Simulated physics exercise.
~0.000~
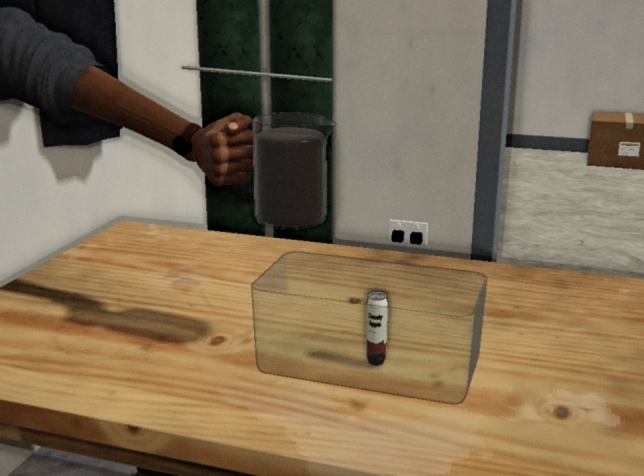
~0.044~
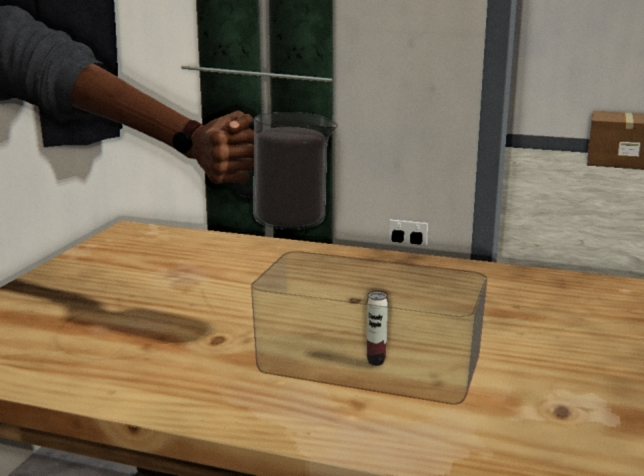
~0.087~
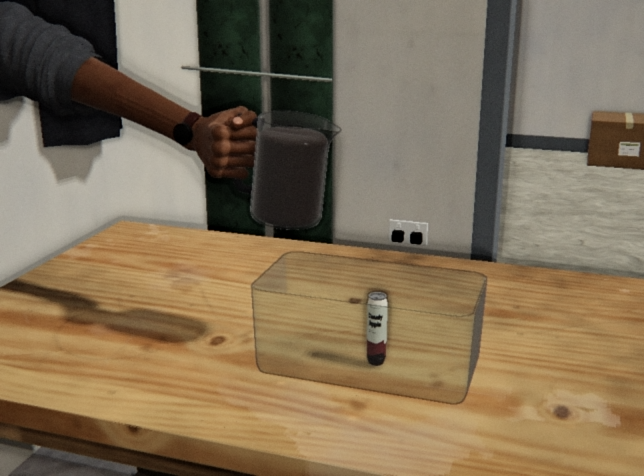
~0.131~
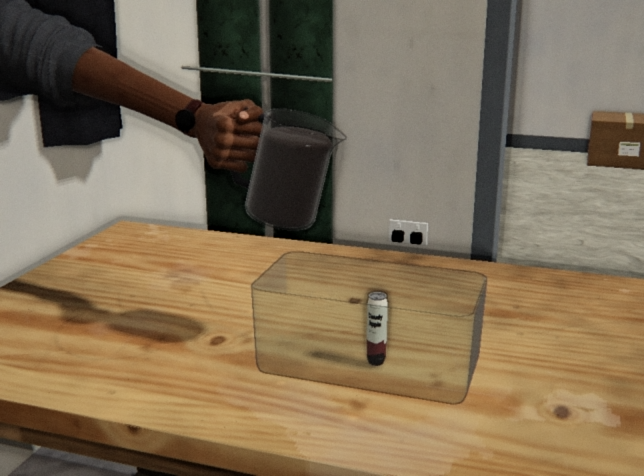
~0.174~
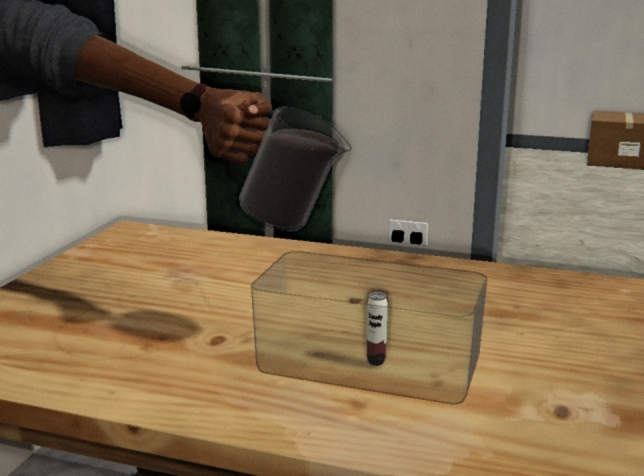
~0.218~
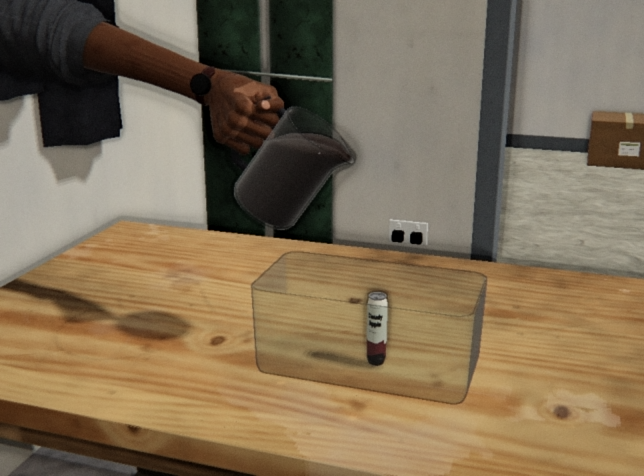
A dark-sleeved arm with a black wristband reaches in from the left, its fist at a clear jug of dark liquid above a light wooden table, seen from slightly above in a plain room. A transparent, empty long basin stands on the table, holding a small white and dark-red tin, with green panels behind. The jug tilts steadily rightward, slowly then faster, while the camera stays still.
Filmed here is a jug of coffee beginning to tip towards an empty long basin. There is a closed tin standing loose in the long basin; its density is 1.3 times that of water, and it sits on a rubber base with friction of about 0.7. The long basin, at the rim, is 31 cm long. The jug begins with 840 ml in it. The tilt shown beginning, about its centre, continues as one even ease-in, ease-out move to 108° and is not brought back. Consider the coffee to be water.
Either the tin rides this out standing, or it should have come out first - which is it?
Odds are it weathers it.
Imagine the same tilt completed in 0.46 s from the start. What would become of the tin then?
It stays steady, then.
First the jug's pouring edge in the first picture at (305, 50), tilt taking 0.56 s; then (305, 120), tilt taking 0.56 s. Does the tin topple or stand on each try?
Try 1: Tipped over; try 2: Tipped over.
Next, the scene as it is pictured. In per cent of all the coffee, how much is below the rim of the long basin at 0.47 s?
12 %, roughly.
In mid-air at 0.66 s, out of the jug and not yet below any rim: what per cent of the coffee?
22 per cent, roughly.
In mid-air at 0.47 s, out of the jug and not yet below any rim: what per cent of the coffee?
24 %.
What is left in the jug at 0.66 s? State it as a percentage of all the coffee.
Remaining share: Approx. 22 %.
Then, 0.47 s in, the tilt is 101° and 63 per cent is still to pour; the tin stands where it began.
Then, 0.66 s in, the tilt is 108° and 21 per cent is still to pour; the tin stands where it began.
Then, 0.85 s in, the tilt is 108° and 5 per cent is still to pour; the tin stands where it began.
Then, 1.06 s in, the tilt is 108° and 0 per cent is still to pour; the tin leans 6°.
Finally, the tin stands where it began.
